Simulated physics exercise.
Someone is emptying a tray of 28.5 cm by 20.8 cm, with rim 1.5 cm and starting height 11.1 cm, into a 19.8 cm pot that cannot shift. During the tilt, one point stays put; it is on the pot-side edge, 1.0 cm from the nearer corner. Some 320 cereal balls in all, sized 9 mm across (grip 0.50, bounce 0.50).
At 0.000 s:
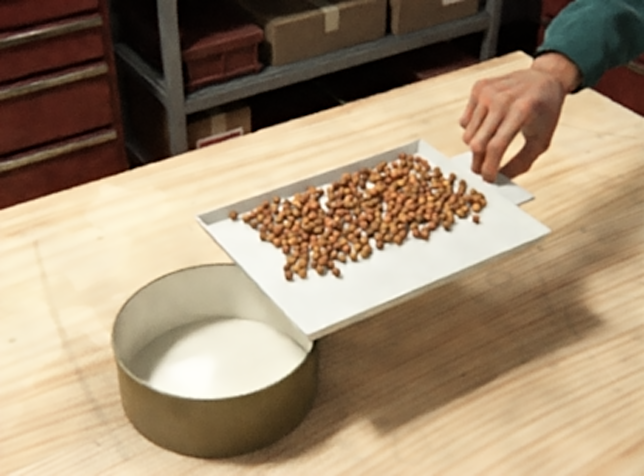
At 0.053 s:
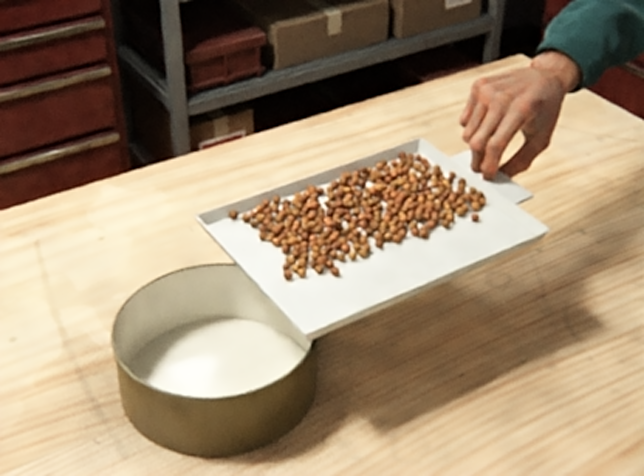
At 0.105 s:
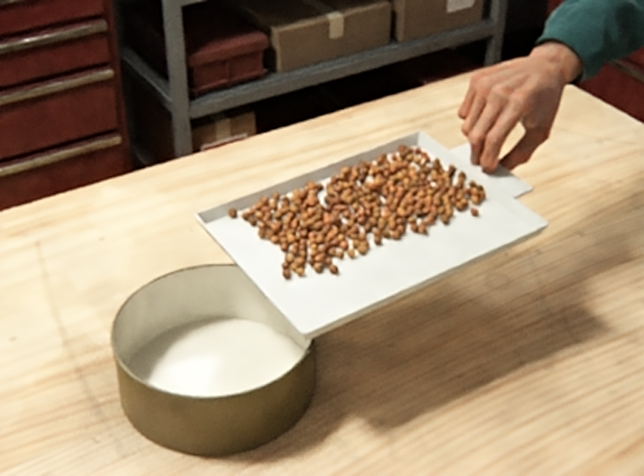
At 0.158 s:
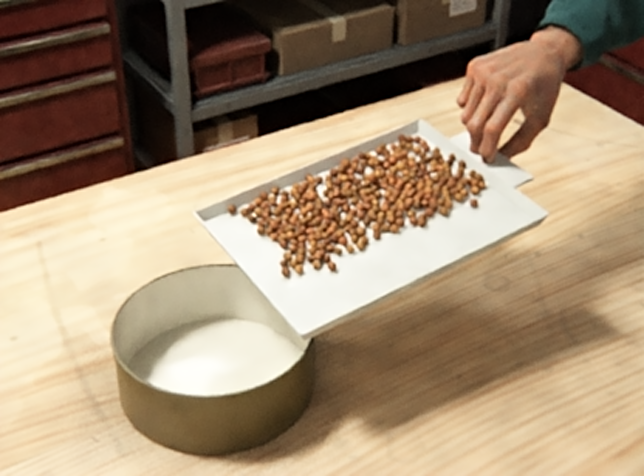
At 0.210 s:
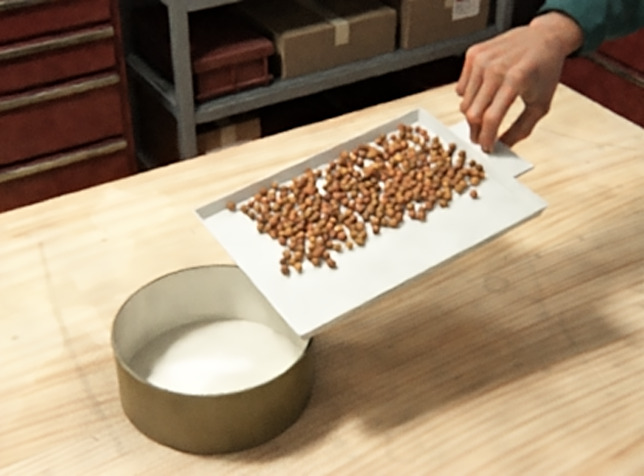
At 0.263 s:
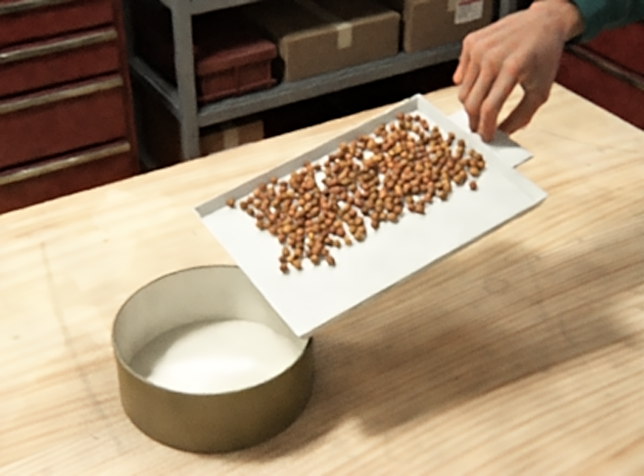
A hand in a green sleeve held a white tray of small brown balls beside a round pot on a wooden table, then raised the tray's far right end slightly, tilting it toward the pot.
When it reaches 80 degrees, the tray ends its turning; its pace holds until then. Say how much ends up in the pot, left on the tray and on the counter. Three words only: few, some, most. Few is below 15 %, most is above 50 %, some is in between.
Pot - most, tray - few, counter - some.
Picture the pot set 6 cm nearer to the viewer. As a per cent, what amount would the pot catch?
Then about 95 per cent.
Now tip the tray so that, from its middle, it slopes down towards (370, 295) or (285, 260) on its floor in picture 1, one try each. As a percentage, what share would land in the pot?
Some 0 and 65 per cent.
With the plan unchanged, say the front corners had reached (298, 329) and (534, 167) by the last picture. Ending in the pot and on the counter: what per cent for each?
Pot 75 % / counter 10 %.
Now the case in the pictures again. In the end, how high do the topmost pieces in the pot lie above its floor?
Roughly 2.5 centimetres.
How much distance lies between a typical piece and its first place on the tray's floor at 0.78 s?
About 12 cm.
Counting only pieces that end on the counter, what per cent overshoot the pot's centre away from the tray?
About 60 percent of the spill.
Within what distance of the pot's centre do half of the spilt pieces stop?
About 16 cm from the centre.
After 0.78 s, tilt 44 degrees; the tray holds 100 %, the pot 0 %.
After 1.13 s, tilt 66 degrees; the tray holds 80 %, the pot 10 %.
After 1.57 s, tilt 80 degrees; the tray holds 20 %, the pot 45 %.
At rest (2.4 s), pot 65 %, tray 5 %, counter 35 %.
